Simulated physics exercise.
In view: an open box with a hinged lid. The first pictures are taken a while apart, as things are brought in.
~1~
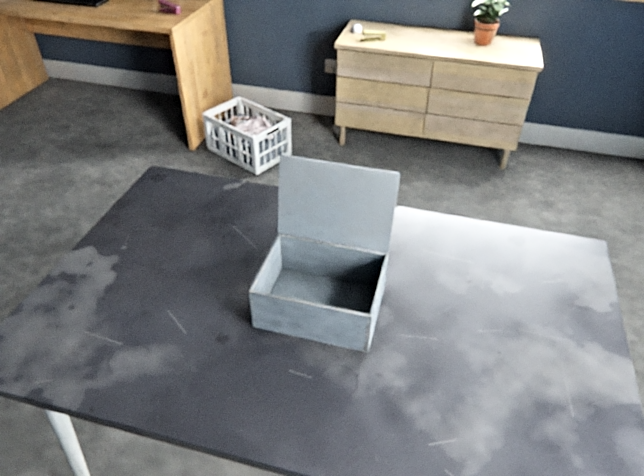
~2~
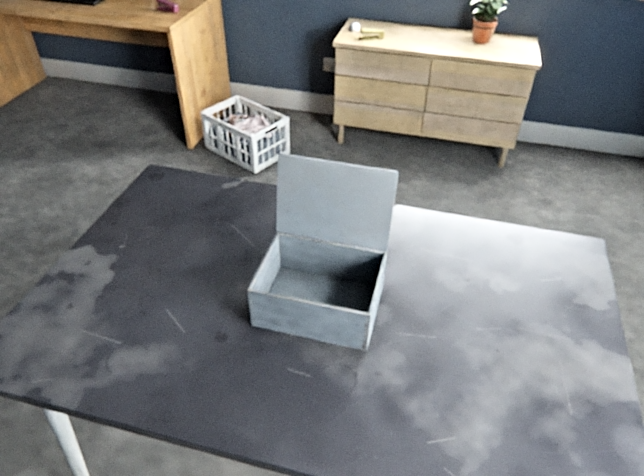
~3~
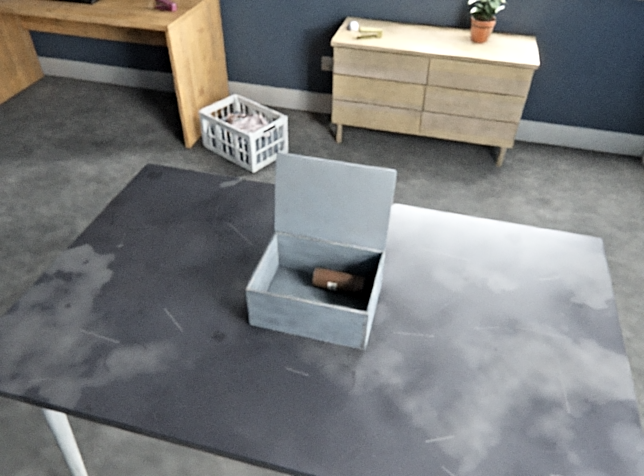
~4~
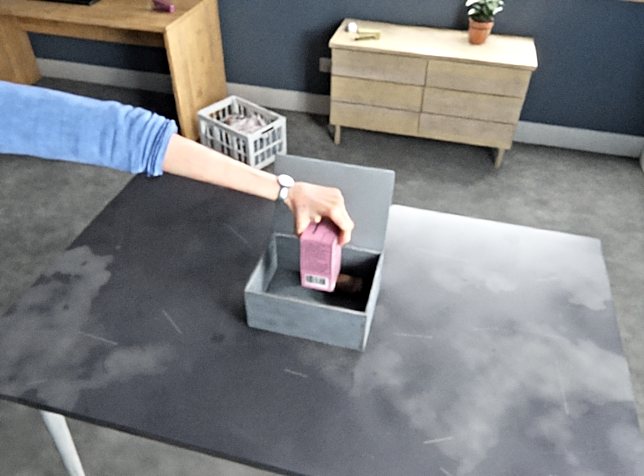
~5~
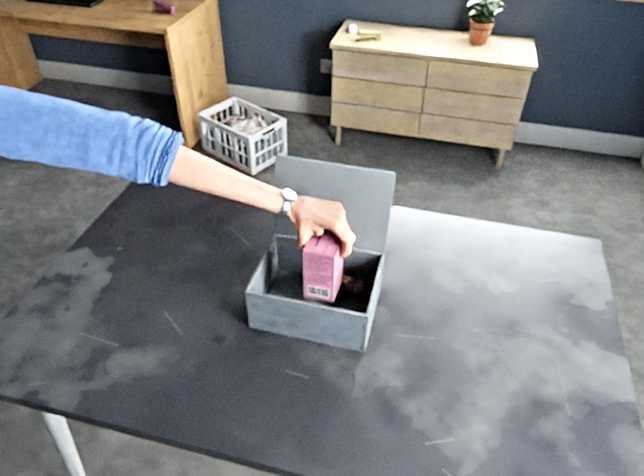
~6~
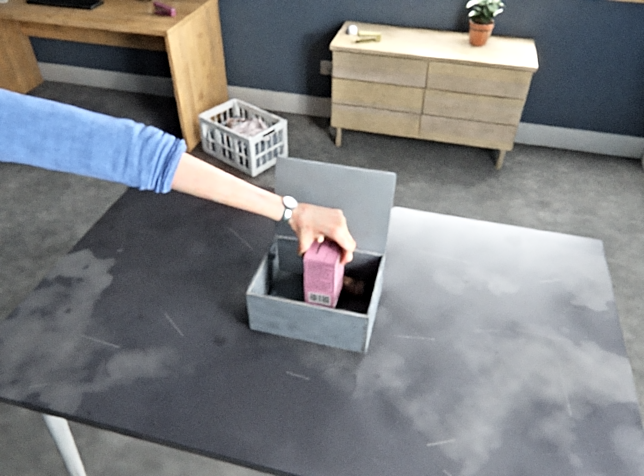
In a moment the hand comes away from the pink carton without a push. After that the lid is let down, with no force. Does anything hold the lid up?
As it turns out, it will not close.
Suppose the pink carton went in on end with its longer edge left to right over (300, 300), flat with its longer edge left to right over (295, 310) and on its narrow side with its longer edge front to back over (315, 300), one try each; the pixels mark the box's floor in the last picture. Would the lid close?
First try: It stays ajar; second try: It sits on the rim; third try: It is held up.
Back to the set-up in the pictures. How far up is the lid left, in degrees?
Some 25° above the rim.
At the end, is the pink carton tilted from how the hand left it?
It keeps its pose.
Then, 1.10 s past the last view, lid starting down; pink carton displaced about its own width near (324, 288).
Then, 1.60 s past the last view, lid 57° above the rim; pink carton displaced about its own width near (324, 288).
Finally, lid 27° above the rim; moved from the start, pink carton; brown shaker still in place. Final places as the last picture's camera would see them, pink carton near (324, 288).
